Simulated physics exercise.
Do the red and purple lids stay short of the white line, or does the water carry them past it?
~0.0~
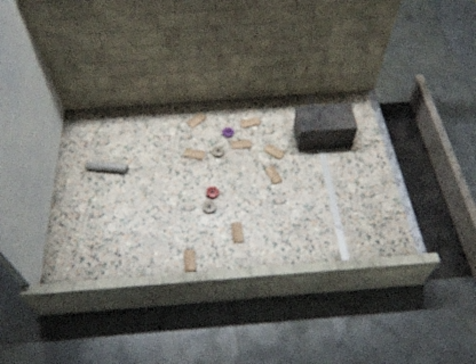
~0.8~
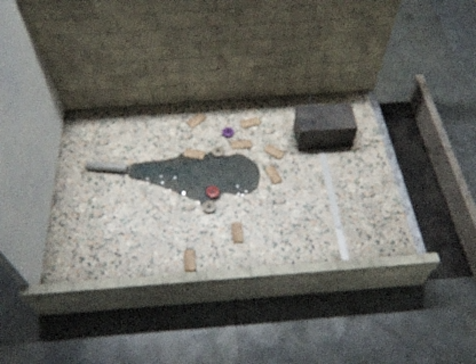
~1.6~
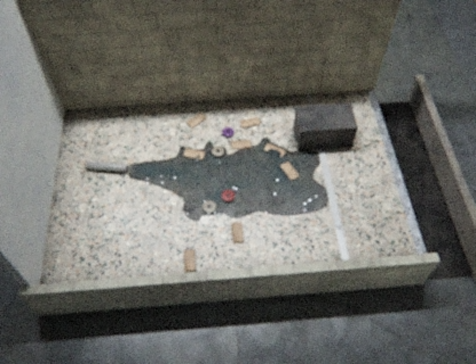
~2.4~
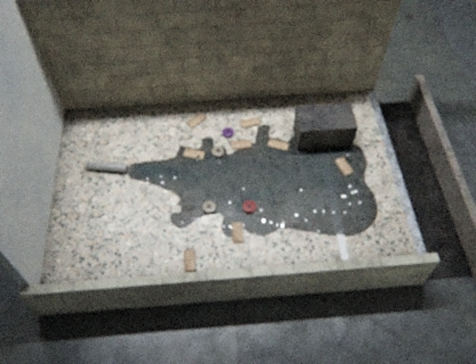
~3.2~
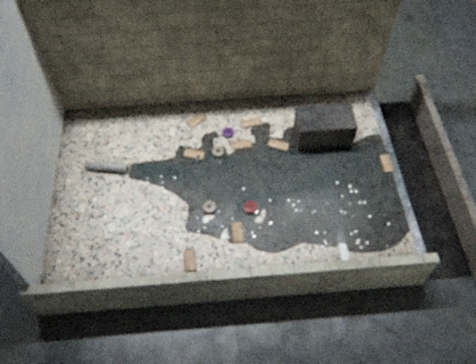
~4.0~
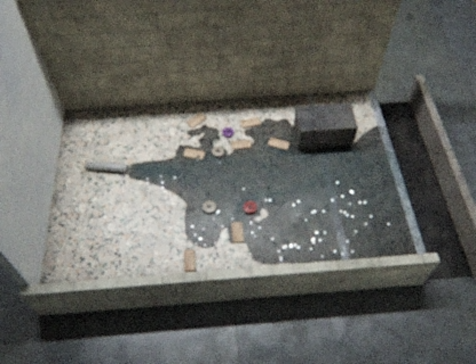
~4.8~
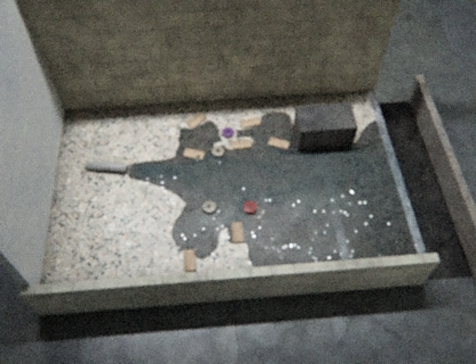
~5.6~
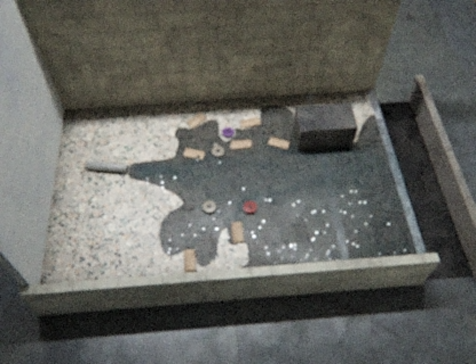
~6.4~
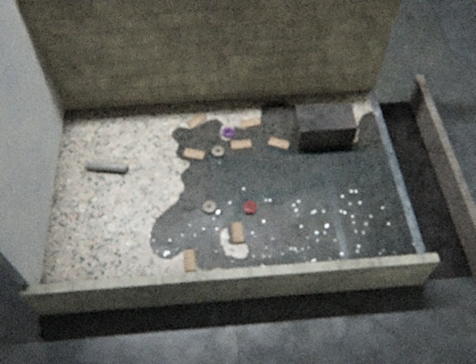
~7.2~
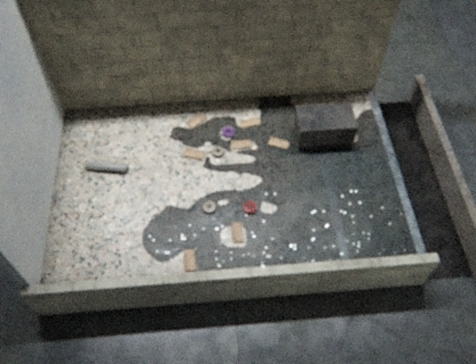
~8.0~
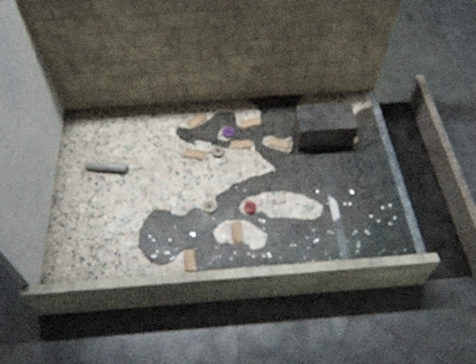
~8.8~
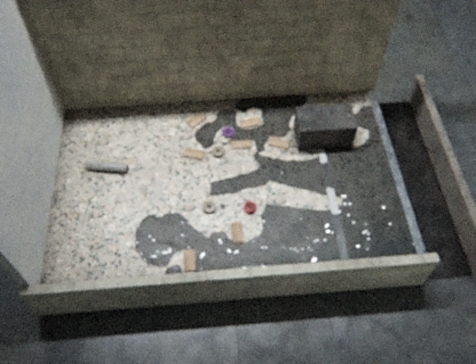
Both lids stay short of the white line. The red one shifts only a little to the right before it stops, and the purple one stays near the back, close to where it began.
